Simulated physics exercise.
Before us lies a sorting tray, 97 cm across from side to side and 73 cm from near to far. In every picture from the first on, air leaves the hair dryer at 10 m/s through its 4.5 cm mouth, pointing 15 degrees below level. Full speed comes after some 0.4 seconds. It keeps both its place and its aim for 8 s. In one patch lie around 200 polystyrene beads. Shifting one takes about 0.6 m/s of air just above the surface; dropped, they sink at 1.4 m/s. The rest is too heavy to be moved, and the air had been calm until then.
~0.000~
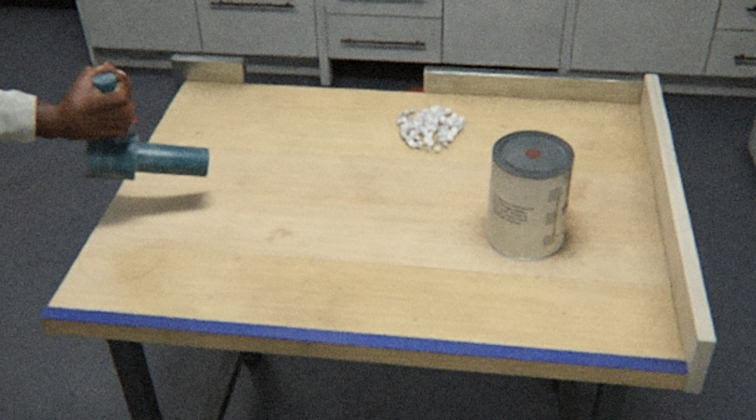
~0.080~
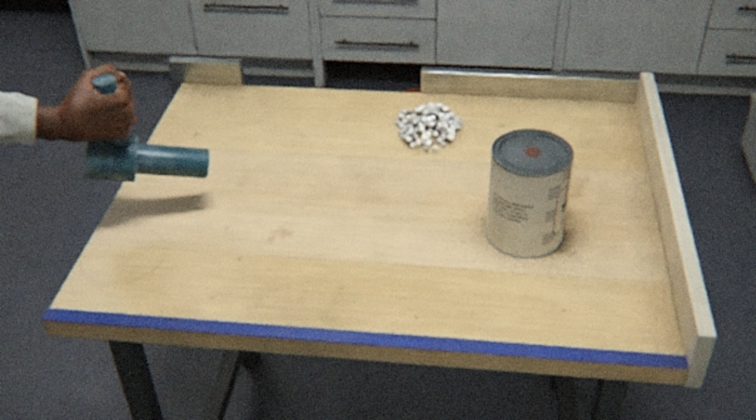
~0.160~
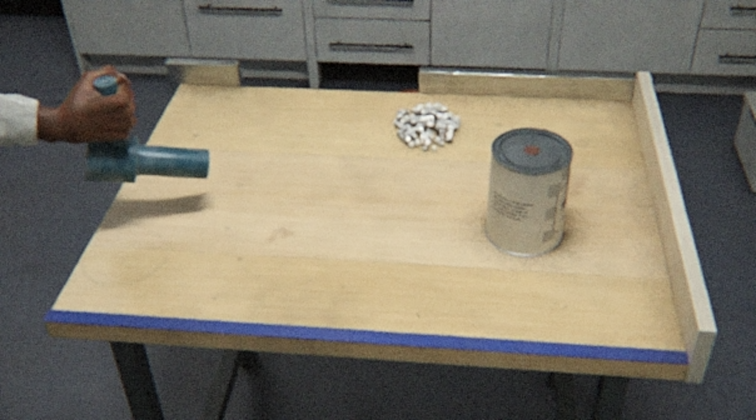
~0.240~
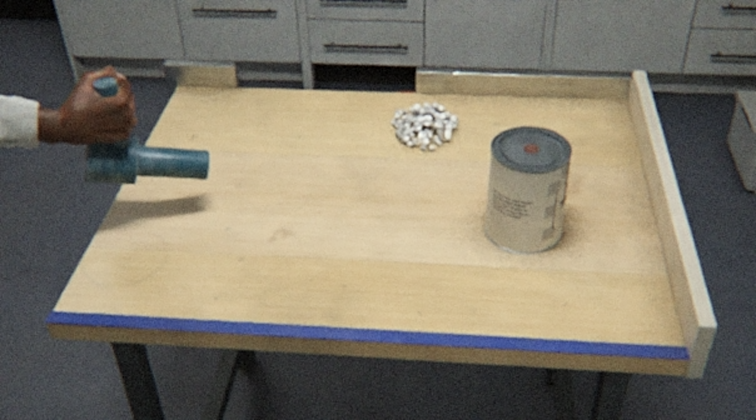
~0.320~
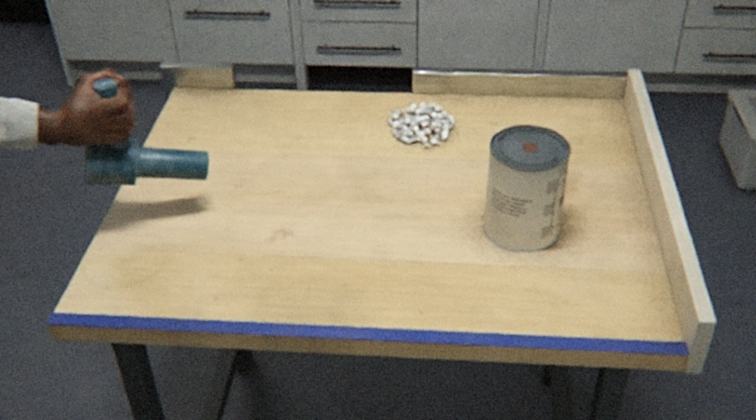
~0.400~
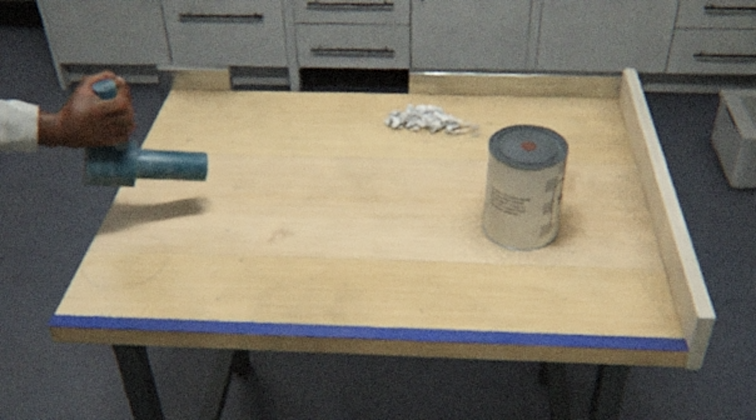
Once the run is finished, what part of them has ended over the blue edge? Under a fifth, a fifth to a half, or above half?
Most likely below one fifth gets there.
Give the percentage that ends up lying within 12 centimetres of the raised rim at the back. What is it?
Near 100 %.
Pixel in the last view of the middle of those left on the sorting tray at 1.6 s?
Their middle would be near (614, 86) in the last picture.
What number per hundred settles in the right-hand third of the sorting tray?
I'd estimate around 100 per cent.
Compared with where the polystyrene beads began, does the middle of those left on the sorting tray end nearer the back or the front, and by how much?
I'd say backward, around 15 cm.
After 1.6 s, 79 % are on the move or not yet settled, 0 % are over the blue edge; the middle of those still in play is near (614, 86).
After 2.6 s, 74 % are on the move or not yet settled, 0 % are over the blue edge; the middle of those still in play is near (611, 78).
After 4.4 s, 70 % are on the move or not yet settled, 0 % are over the blue edge; the middle of those still in play is near (610, 84).
After 8.0 s, at the end, 0 % are over the blue edge; the middle of those still in play is near (619, 74).
